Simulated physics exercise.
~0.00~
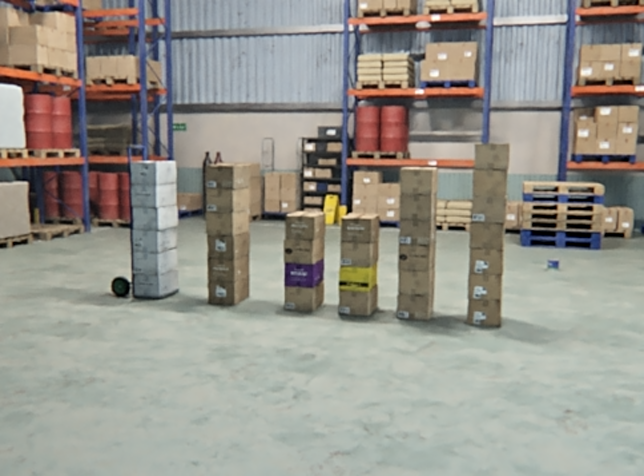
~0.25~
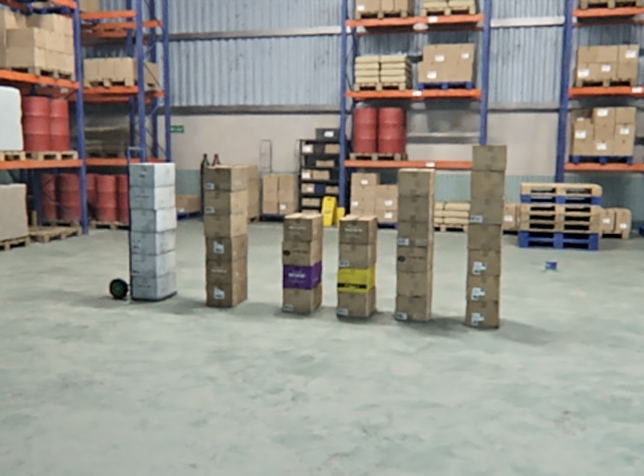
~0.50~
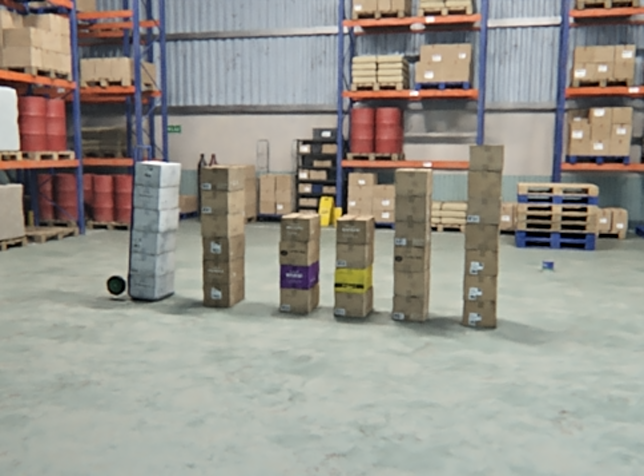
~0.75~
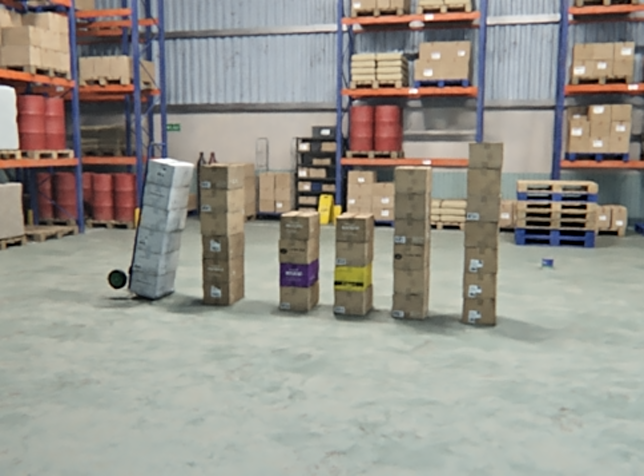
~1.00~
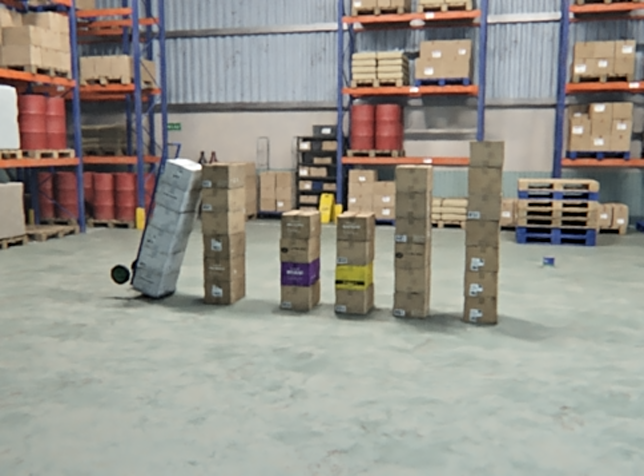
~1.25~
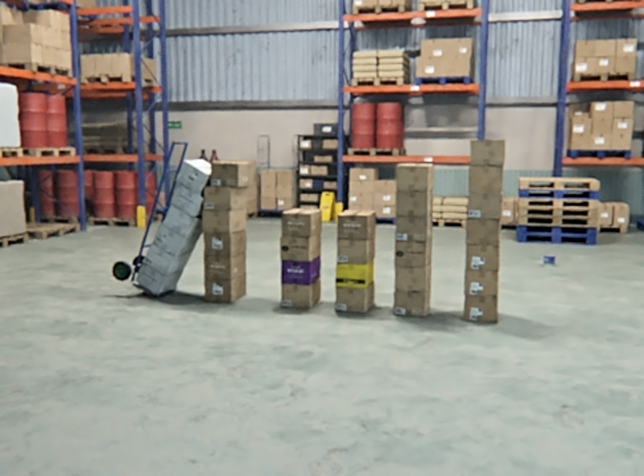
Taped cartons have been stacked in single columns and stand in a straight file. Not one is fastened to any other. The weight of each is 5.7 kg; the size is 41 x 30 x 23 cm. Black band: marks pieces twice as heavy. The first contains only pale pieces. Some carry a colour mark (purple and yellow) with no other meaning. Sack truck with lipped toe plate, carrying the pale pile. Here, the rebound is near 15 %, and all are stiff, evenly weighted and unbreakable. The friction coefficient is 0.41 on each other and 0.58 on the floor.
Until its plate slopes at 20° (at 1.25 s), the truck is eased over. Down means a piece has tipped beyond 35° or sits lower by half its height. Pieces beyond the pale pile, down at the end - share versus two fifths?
Above two fifths.
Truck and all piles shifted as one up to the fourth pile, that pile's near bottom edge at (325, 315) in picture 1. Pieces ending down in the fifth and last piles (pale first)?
Fifth 6, last 7.
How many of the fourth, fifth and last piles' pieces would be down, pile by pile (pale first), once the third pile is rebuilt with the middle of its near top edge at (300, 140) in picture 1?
Fourth 4, fifth 6, last 7.
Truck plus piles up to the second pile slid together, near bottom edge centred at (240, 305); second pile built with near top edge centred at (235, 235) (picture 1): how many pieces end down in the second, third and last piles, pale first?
You'd get second 0, third 0 and last 0.
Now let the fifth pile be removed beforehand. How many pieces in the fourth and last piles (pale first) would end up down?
Down count - fourth 4, last 0.
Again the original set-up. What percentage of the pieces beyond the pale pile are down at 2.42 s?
By then, 20 per cent.
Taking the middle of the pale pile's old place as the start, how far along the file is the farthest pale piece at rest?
About 130 cm along.
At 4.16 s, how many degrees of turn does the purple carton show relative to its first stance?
I'd estimate close to 30°.
After 1.90 s, 6 of the pale pile down; none of the 27 other cartons down, 6 disturbed.
After 2.42 s, 6 of the pale pile down; 6 of the 27 other cartons down; purple carton leaning 17°; yellow carton shifted 23 mm.
After 4.16 s, 6 of the pale pile down; 11 of the 27 other cartons down; yellow carton leaning 39°; purple carton leaning 34°.
After 4.74 s, 6 of the pale pile down; 24 of the 27 other cartons down; yellow carton leaning 47°, 8 cm lower; purple carton leaning 34°.
At rest (6.0 s), 6 of the pale pile down; 24 of the 27 other cartons down; yellow carton leaning 48°, 8 cm lower; purple carton leaning 34°. That is 89 per cent. As the last picture would show them, middles, yellow carton near (390, 282), purple carton near (333, 274).
